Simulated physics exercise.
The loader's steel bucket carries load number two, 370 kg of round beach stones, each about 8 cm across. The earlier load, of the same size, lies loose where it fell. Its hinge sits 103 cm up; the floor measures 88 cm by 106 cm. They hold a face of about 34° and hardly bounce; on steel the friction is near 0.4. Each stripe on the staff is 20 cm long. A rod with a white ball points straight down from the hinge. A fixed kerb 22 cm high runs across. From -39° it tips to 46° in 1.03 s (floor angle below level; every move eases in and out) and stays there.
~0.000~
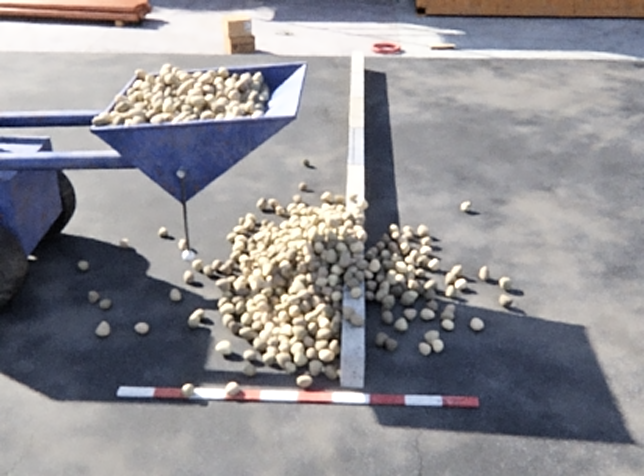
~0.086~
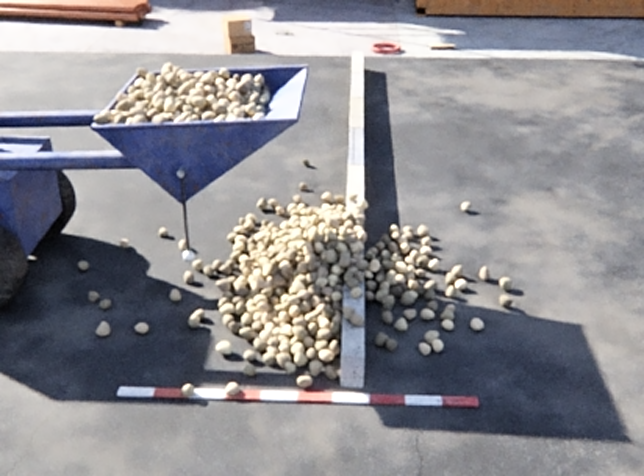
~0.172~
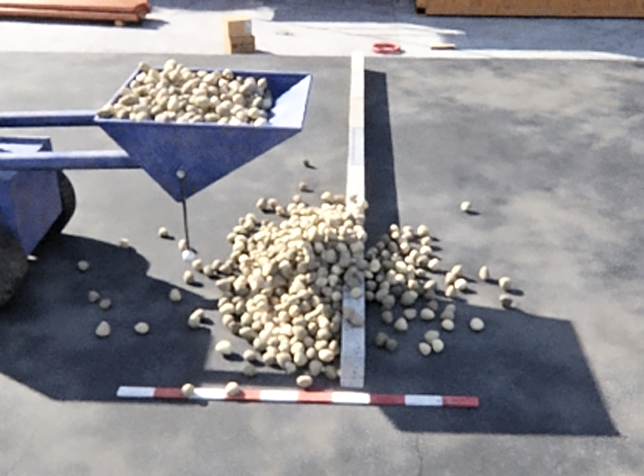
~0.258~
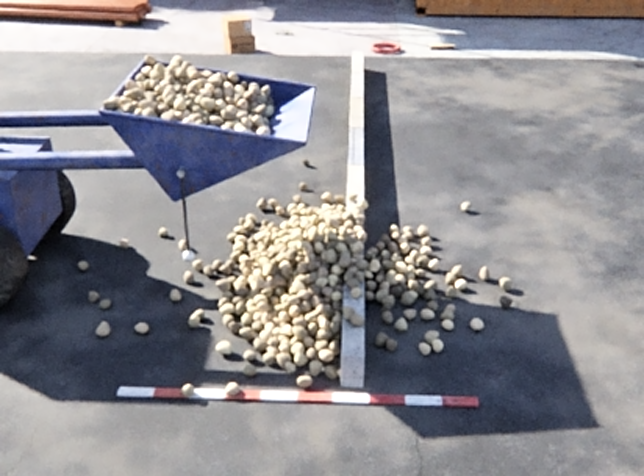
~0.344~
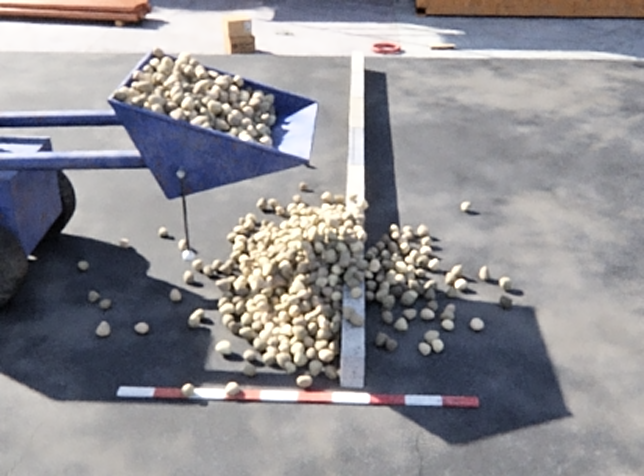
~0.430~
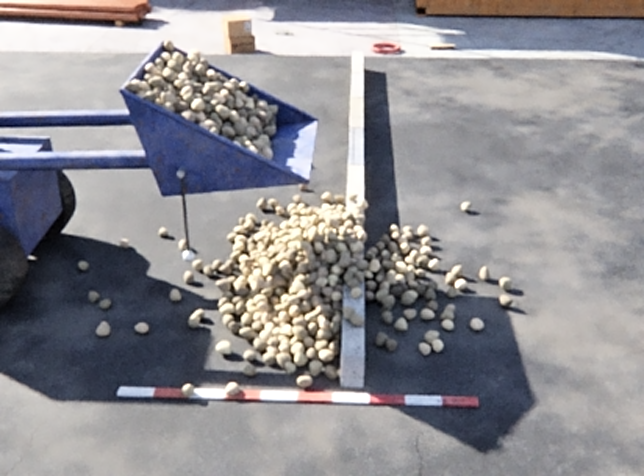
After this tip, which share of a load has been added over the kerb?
Roughly 11 per cent of a load more.
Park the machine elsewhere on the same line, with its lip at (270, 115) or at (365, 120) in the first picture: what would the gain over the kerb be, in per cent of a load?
About 5 and 75 per cent.
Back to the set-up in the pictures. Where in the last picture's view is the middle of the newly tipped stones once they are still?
Around (290, 257).
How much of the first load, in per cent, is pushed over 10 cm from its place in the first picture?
About 20 per cent.
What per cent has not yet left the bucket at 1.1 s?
About 40 per cent.
After 0.8 s the floor is at 33°; in per cent of one load, 99 in the bucket, 88 on this side of the kerb, 13 over the kerb; the foremost stones are at (476, 276).
After 1.1 s the floor is at 46°; in per cent of one load, 42 in the bucket, 145 on this side of the kerb, 13 over the kerb; the foremost stones are at (476, 276).
After 1.5 s the floor is at 46°; in per cent of one load, 5 in the bucket, 175 on this side of the kerb, 20 over the kerb; the foremost stones are at (476, 276).
After 4.1 s the floor is at 46°; in per cent of one load, 0 in the bucket, 177 on this side of the kerb, 24 over the kerb; the foremost stones are at (492, 247). Net gain over the kerb, 11.
